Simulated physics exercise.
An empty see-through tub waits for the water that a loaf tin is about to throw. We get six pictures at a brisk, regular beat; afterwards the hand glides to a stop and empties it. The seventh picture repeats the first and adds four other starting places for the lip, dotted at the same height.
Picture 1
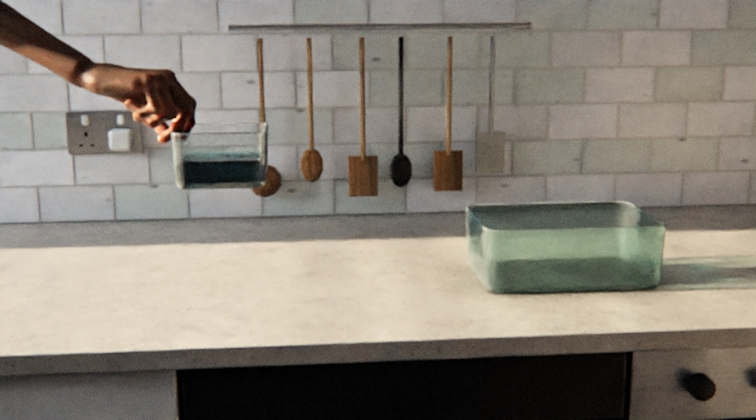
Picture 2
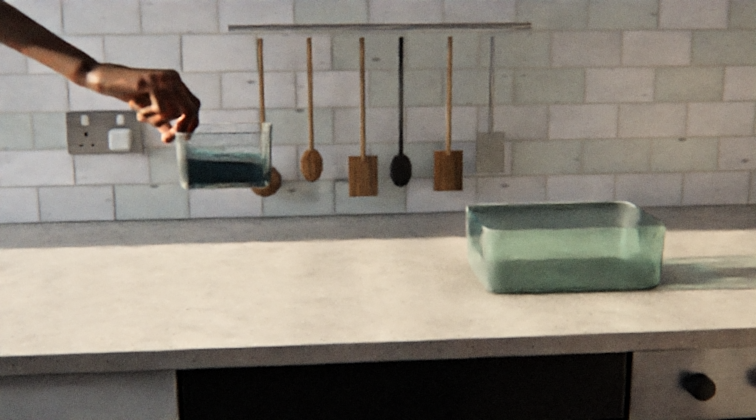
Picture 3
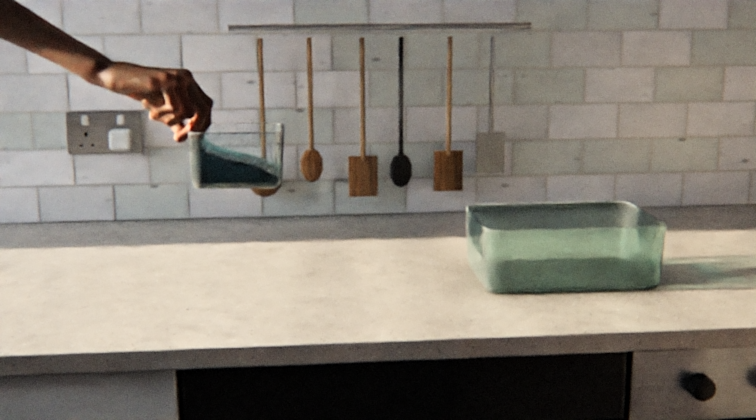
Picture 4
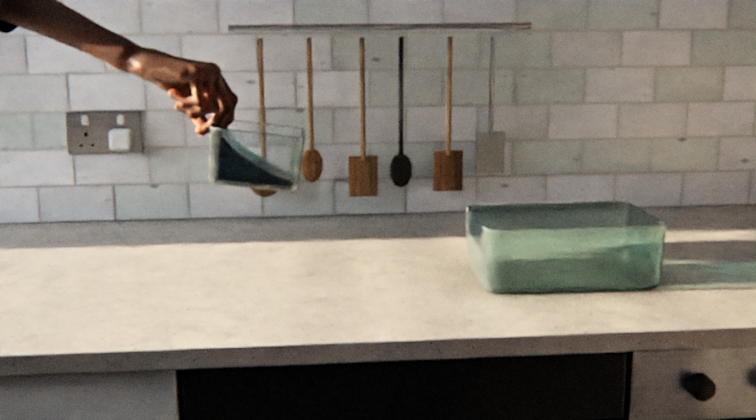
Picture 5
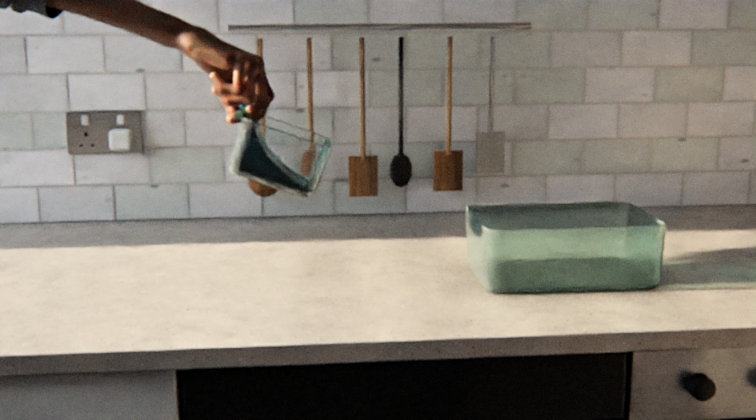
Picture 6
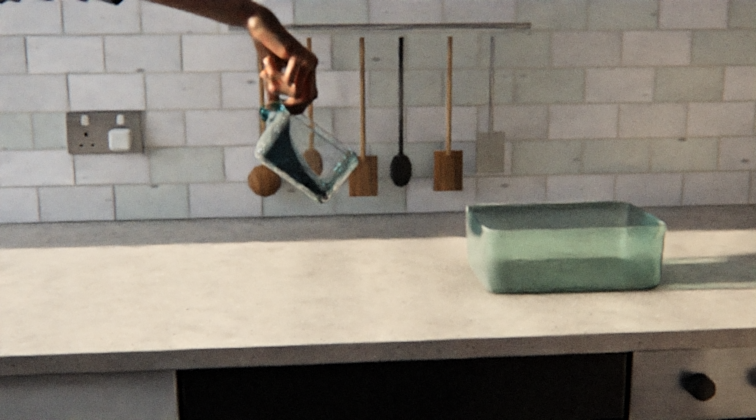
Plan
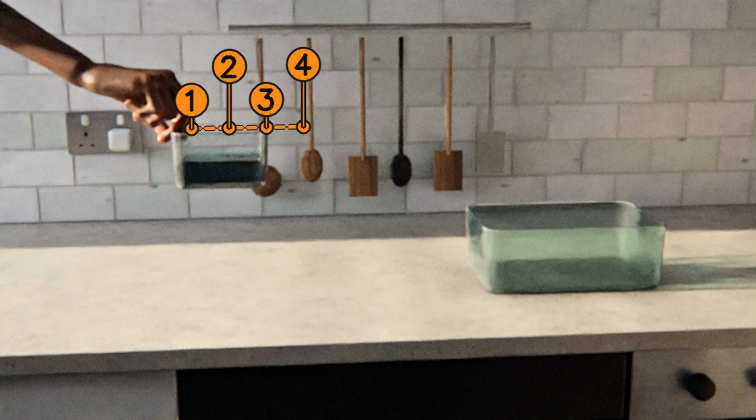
A hand holding a small clear container of dark blue water moves rightward above a pale kitchen counter, seen from the front by a still camera. An empty, see-through green tub sits at right, and wooden and dark utensils hang against whitish tiles. The container swings right and tilts increasingly, its right side dipping, while the water climbs the left wall and slops over the rim beside the hand.
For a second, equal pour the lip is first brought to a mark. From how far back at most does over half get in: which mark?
Spot 4.
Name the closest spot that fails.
3.
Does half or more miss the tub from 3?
Yes, that goes wrong.
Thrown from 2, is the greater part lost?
Yes, that goes wrong.
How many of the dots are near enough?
One.
In orange, 1 at (191, 128); 2 at (229, 128); 3 at (266, 127); 4 at (303, 126).
Choosing 1, about 0 % lands in the tub, 96 % falls short and 4 % goes beside or beyond.
Choosing 2, about 9 % lands in the tub, 83 % falls short and 8 % goes beside or beyond.
Choosing 3, about 24 % lands in the tub, 64 % falls short and 11 % goes beside or beyond.
Choosing 4, about 70 % lands in the tub, 20 % falls short and 10 % goes beside or beyond.
